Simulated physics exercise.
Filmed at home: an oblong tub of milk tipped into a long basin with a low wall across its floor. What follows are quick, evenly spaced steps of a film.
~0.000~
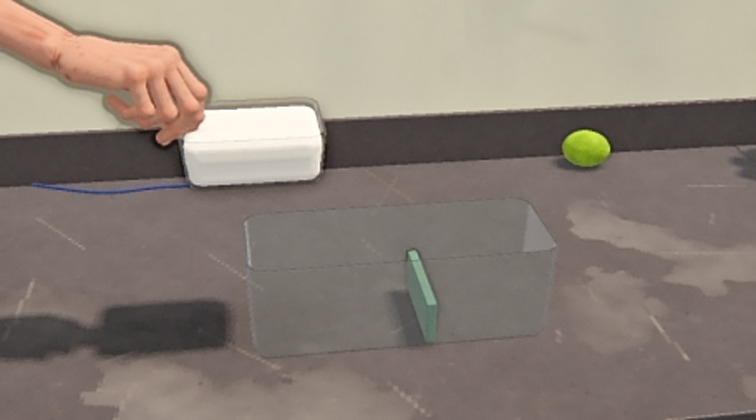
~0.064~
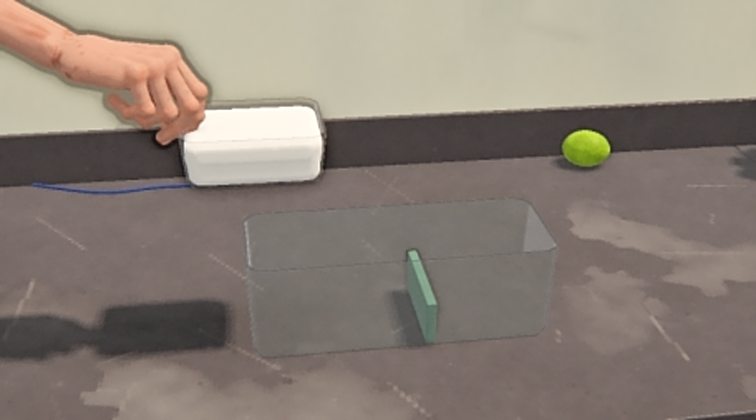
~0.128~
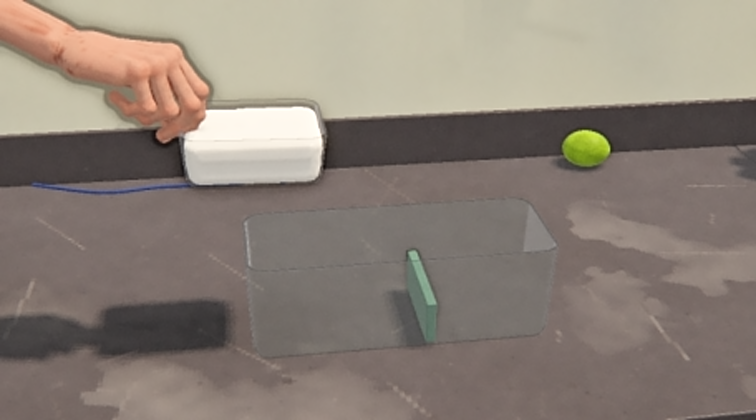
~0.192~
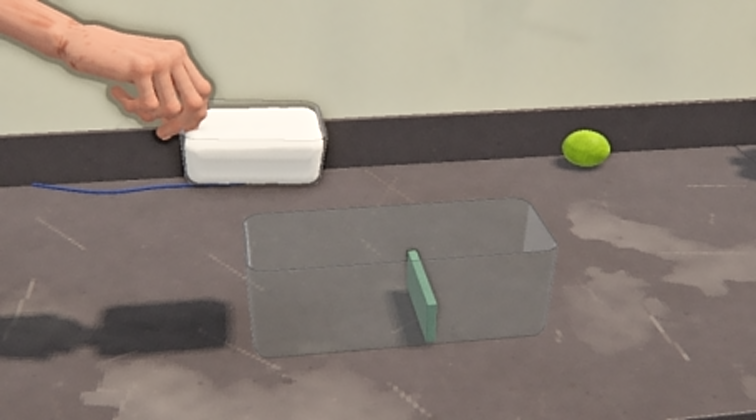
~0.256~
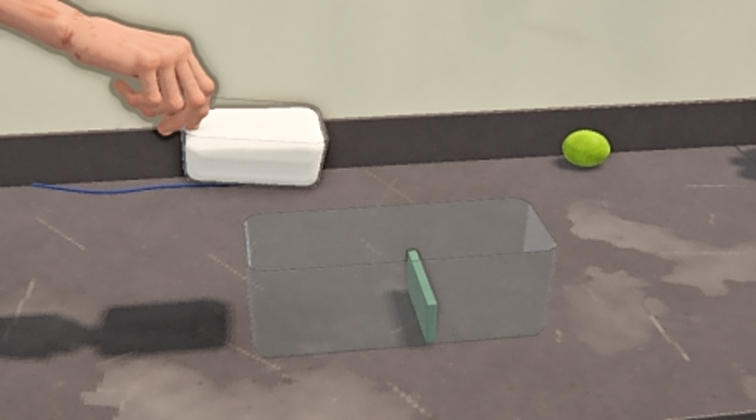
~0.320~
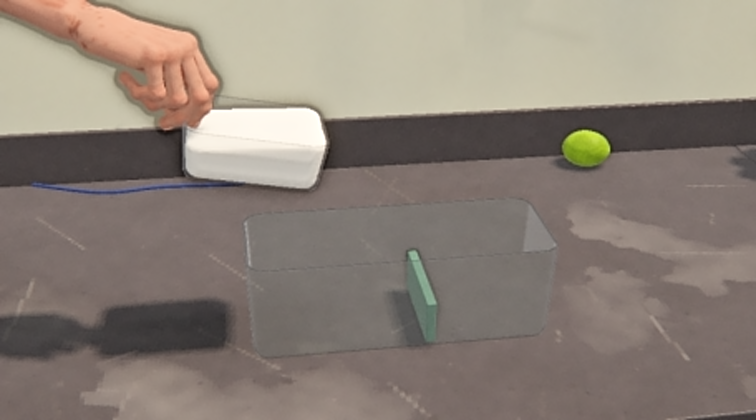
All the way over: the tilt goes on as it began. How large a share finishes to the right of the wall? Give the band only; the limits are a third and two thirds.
Falls short of a third.
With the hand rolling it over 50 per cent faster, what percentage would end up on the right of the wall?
I'd say roughly 5 in every hundred ends up there.
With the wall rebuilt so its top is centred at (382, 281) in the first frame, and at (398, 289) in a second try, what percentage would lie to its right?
Result: 50 % first, 25 % second.
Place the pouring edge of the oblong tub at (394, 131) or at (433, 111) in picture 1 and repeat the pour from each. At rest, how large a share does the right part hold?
65 % and 80 %.
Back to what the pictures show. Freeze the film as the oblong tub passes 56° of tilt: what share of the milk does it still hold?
Some 35 in a hundred has yet to spill out.
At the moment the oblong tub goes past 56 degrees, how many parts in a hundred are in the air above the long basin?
That comes to near 35 percent.
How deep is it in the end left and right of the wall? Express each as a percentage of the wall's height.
Near 50 in a hundred to the left, 0 to the right.
A moment on, the oblong tub is tipped part way and 36 per cent is still to pour, 27 is left of the wall and 0 right of it.
Next, the oblong tub is tipped on its side and 8 per cent is still to pour, 78 is left of the wall and 1 right of it.
Then the oblong tub is tipped on its side and 1 per cent is still to pour, 89 is left of the wall and 1 right of it.
Later the oblong tub is tipped on its side and 0 per cent is still to pour, 90 is left of the wall and 2 right of it.
In the end 90 per cent lies left of the wall, 2 right of it and 8 outside.
